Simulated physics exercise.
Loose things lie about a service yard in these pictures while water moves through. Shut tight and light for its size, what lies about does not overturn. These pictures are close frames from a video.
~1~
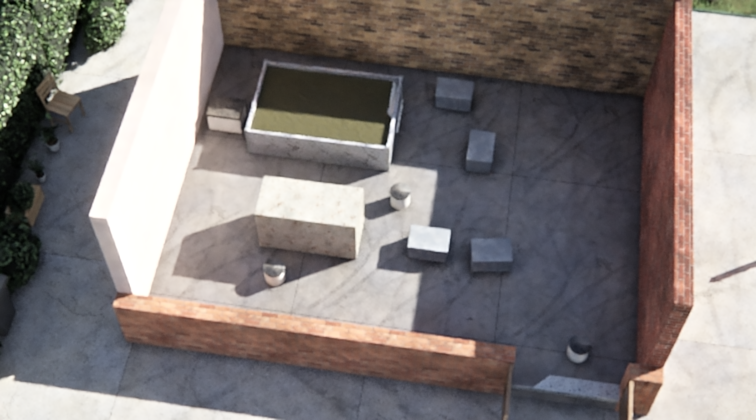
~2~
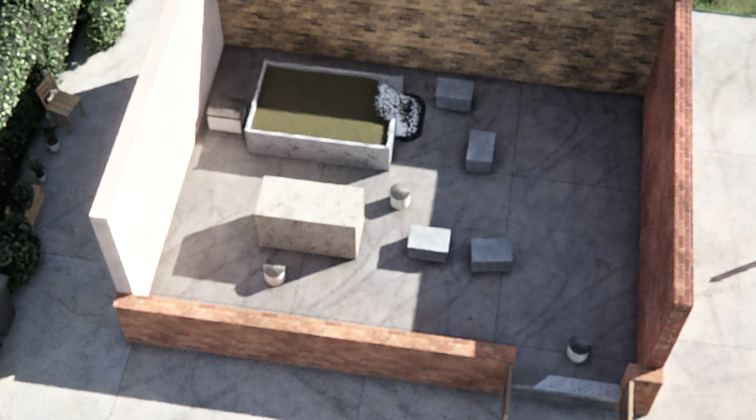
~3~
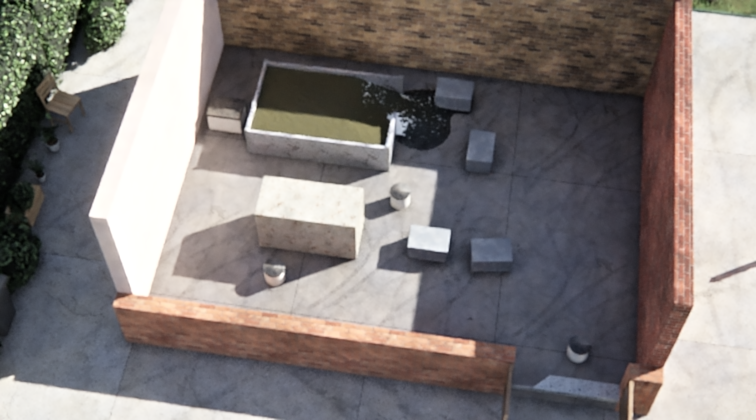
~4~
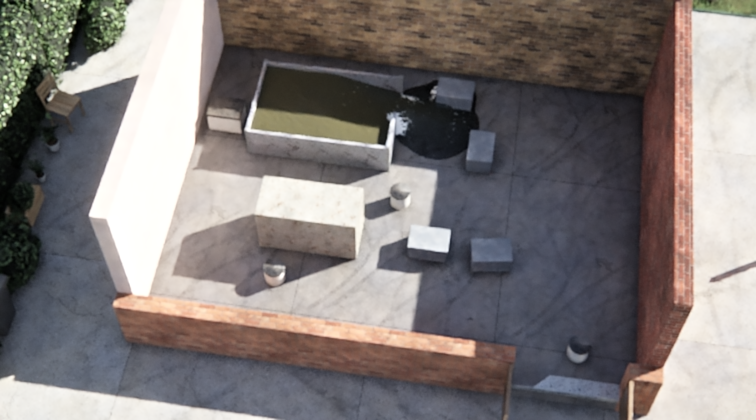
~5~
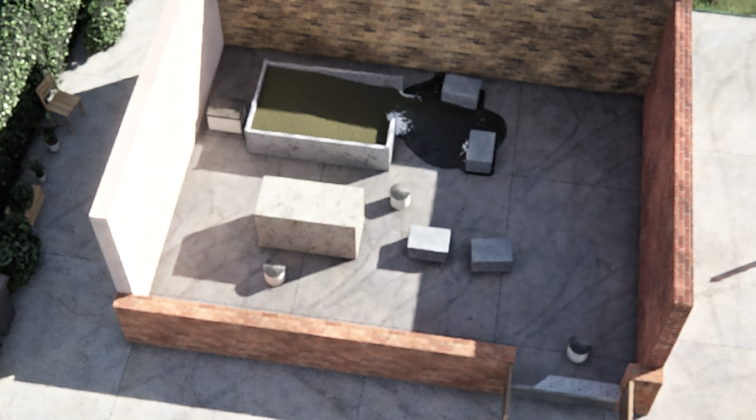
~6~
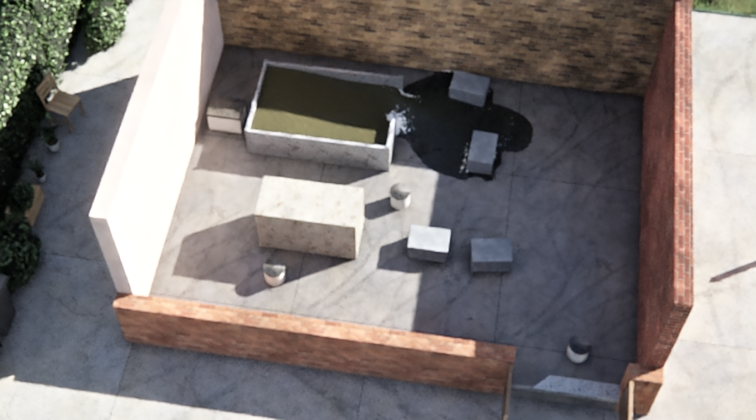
Water burst through the right end of a raised stone tank in a walled yard and spread in a dark pool around two gray crates, nudging the one by the back wall slightly right.
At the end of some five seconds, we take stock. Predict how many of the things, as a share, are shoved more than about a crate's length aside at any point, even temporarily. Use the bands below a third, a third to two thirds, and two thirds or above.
It falls below a third.
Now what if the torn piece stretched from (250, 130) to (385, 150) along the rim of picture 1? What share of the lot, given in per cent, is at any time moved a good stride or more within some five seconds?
Result: Close to 50 %.
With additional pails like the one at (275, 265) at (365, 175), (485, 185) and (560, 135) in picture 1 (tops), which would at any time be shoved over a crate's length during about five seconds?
Stays put, stays put, displaced.
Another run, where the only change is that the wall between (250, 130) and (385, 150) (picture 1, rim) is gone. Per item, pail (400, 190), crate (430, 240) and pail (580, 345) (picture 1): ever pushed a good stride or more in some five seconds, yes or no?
Taking them one at a time, the first gets shoved clear, the second gets shoved clear and the third gets shoved clear.
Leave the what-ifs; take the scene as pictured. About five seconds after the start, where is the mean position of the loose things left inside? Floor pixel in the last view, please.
Around (438, 255).
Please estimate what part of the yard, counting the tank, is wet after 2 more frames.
My estimate is about 20 per cent.
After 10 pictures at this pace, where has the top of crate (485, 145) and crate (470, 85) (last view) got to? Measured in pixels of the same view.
My guess: Roughly (585, 206), then roughly (605, 104).
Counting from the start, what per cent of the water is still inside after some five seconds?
98 in a hundred.
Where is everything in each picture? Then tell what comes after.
The first picture shows a crate at (455, 88), on the bottom; a crate at (481, 146) rests on the ground; 0 of 8 have shifted.
The second picture shows a crate at (455, 88) rests on the ground; a crate at (481, 146) rests on the ground; 0 of 8 have shifted.
The third picture shows a crate at (455, 88), on the bottom; a crate at (481, 146), on the bottom; 0 of 8 have shifted.
The fourth picture shows a crate at (456, 88), on the bottom; a crate at (481, 146) rests on the ground; 0 of 8 have shifted.
The fifth picture shows a crate at (462, 86) rests on the ground, close to its start; a crate at (481, 146) rests on the ground; 1 of 8 have shifted.
The sixth picture shows a crate at (470, 83) rests on the ground, close to its start; a crate at (483, 147), on the bottom, close to its start; 1 of 8 have shifted.
A moment on, 1 of 8 are well off their spots; 1 afloat.
Next, 2 of 8 are well off their spots; 1 afloat.
Later, 2 of 8 are well off their spots; 2 afloat.
In the end, 2 of 8 are well off their spots, and 2 have been at some point; 0 afloat.
